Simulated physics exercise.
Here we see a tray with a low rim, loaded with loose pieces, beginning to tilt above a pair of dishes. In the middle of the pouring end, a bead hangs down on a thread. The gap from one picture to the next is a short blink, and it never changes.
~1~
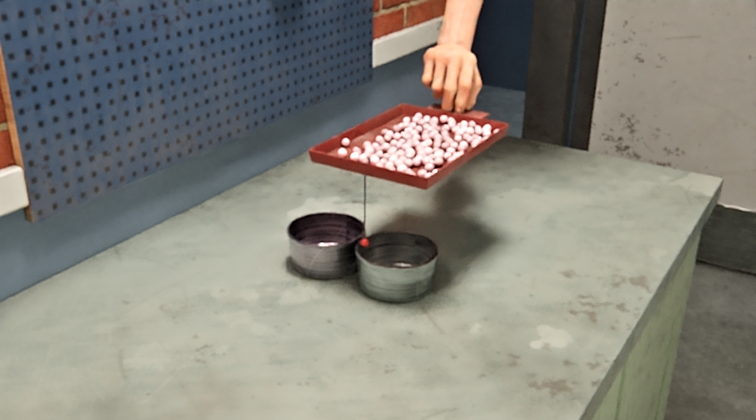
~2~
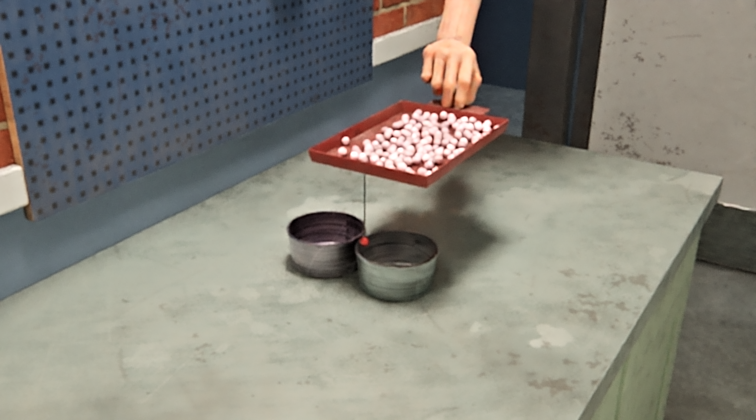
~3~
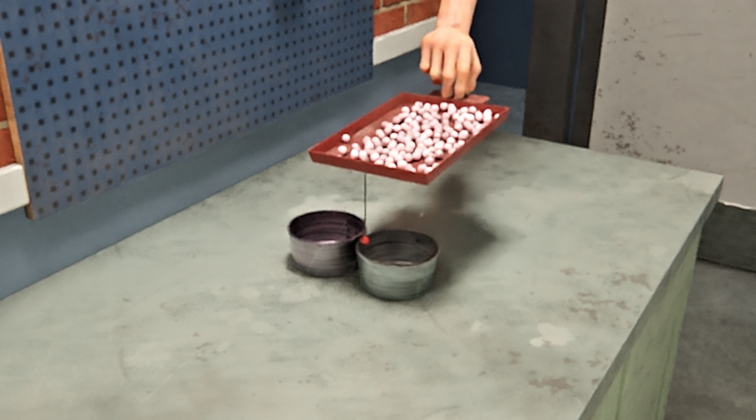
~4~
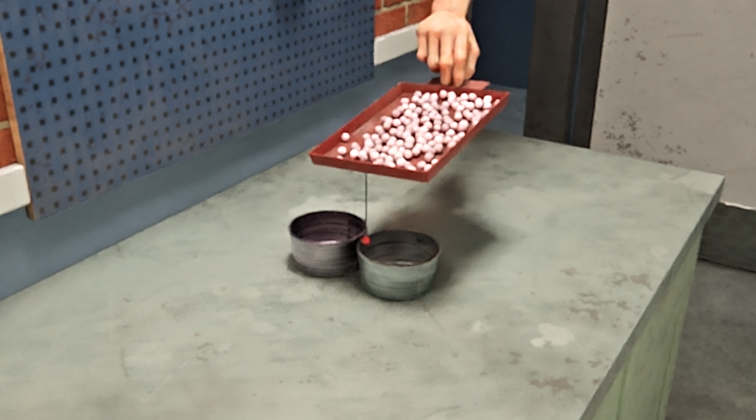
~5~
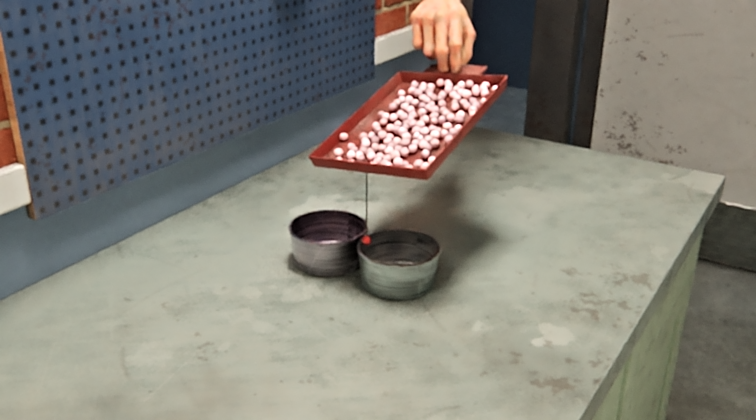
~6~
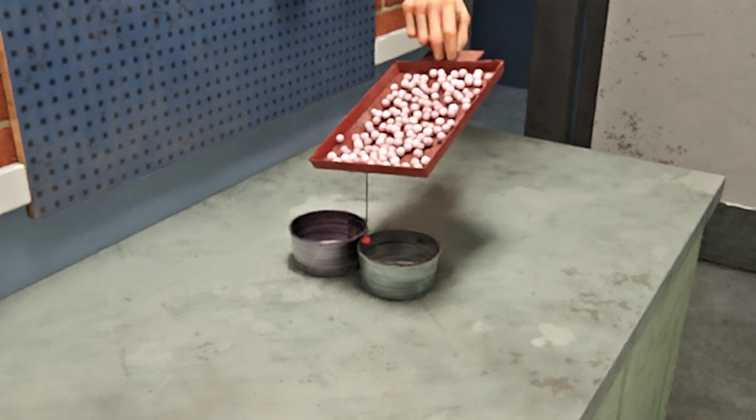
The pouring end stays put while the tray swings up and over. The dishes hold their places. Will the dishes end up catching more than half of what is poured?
No.
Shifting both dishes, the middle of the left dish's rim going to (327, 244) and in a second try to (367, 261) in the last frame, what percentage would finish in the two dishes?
Close to 70 in a hundred, then close to 10 in a hundred.
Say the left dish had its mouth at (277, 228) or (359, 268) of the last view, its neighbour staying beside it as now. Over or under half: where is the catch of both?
In the first position past half, in the second shy of half.
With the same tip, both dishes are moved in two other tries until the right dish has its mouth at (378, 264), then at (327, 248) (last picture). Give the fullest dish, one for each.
First try, the leftmost dish; second try, the rightmost dish.
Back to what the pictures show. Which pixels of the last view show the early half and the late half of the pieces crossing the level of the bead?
First close to (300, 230), next close to (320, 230).
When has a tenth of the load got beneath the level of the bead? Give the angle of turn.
About 70° of tilt.
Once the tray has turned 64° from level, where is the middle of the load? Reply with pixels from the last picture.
About (338, 151).
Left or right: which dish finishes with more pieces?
More winds up in the leftward dish.
Shortly afterwards, tray tipped steeply; the bulk on the tray; only a few outside both; a little in the air.
Next, tray tipped past a quarter turn; a little on the tray; a little in the left dish; near two thirds outside both; a little in the air.
Some moments later, tray tipped past a quarter turn; near a quarter in the left dish; the bulk outside both.
In the end, tray tipped past a quarter turn; none at all in the right dish; near a quarter in the left dish; the bulk outside both.
